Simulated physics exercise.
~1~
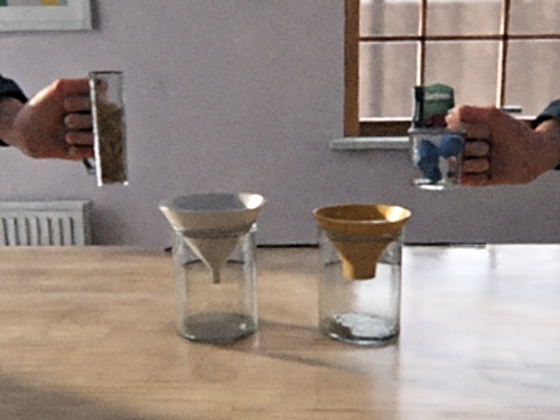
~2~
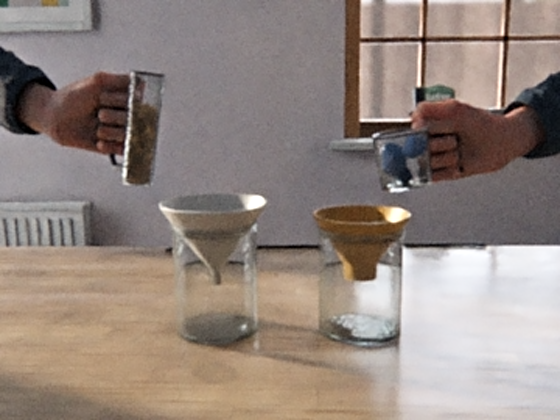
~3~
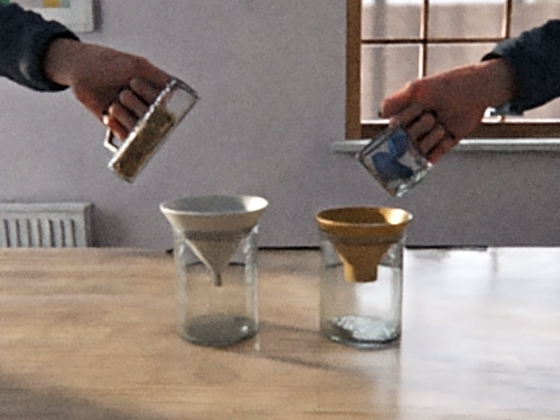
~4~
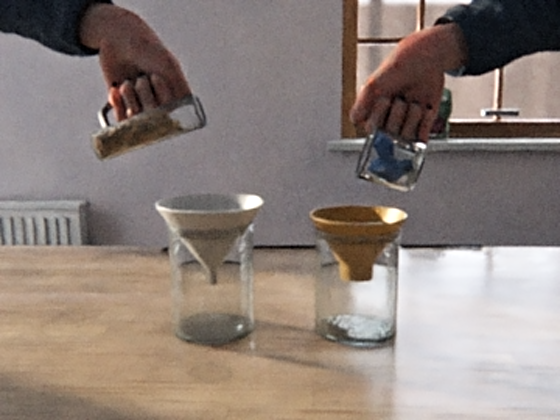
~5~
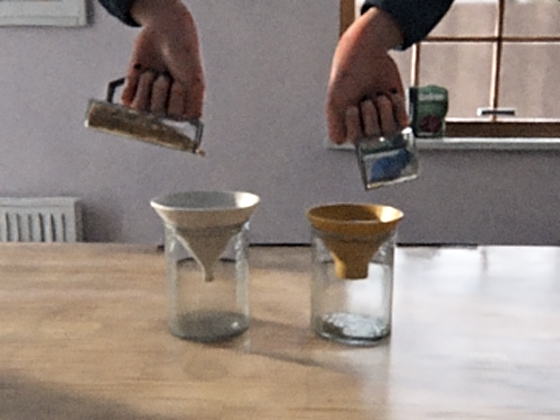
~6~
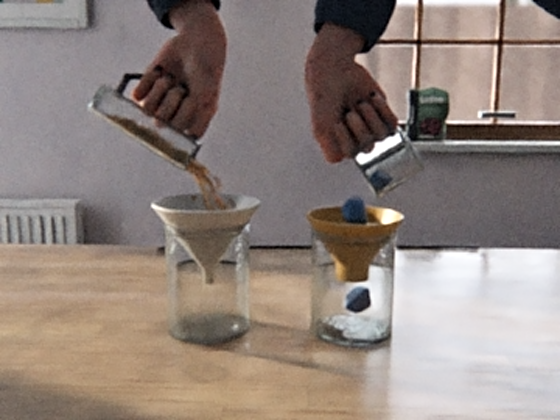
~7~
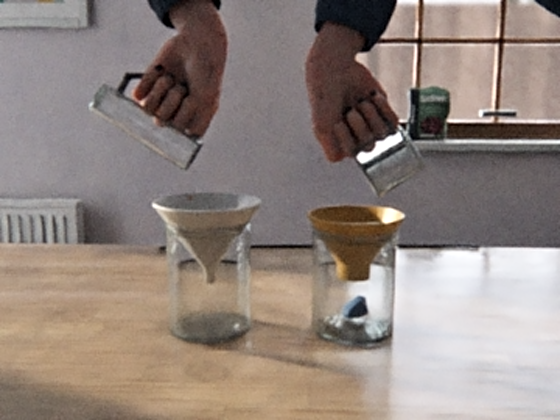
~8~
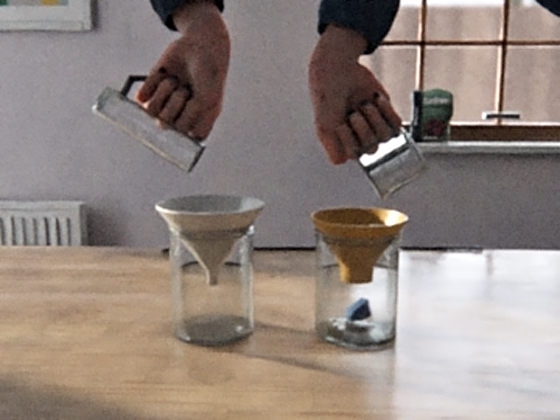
The clip opens with two hands holding clear cups at either side above a wooden table, the left with tan grains and the right with chunky blue pieces. Below stand two glass jars, one topped by a white funnel, the other by a mustard-yellow one. The hands move inward and tip the cups over the funnels. Grains stream into the white funnel while blue pieces tumble into the yellow one, and one drops through toward the jar. Both cups end up empty, with the left funnel clogged above a jar that gained no grains, and the right clogged too, with some blue lying below.
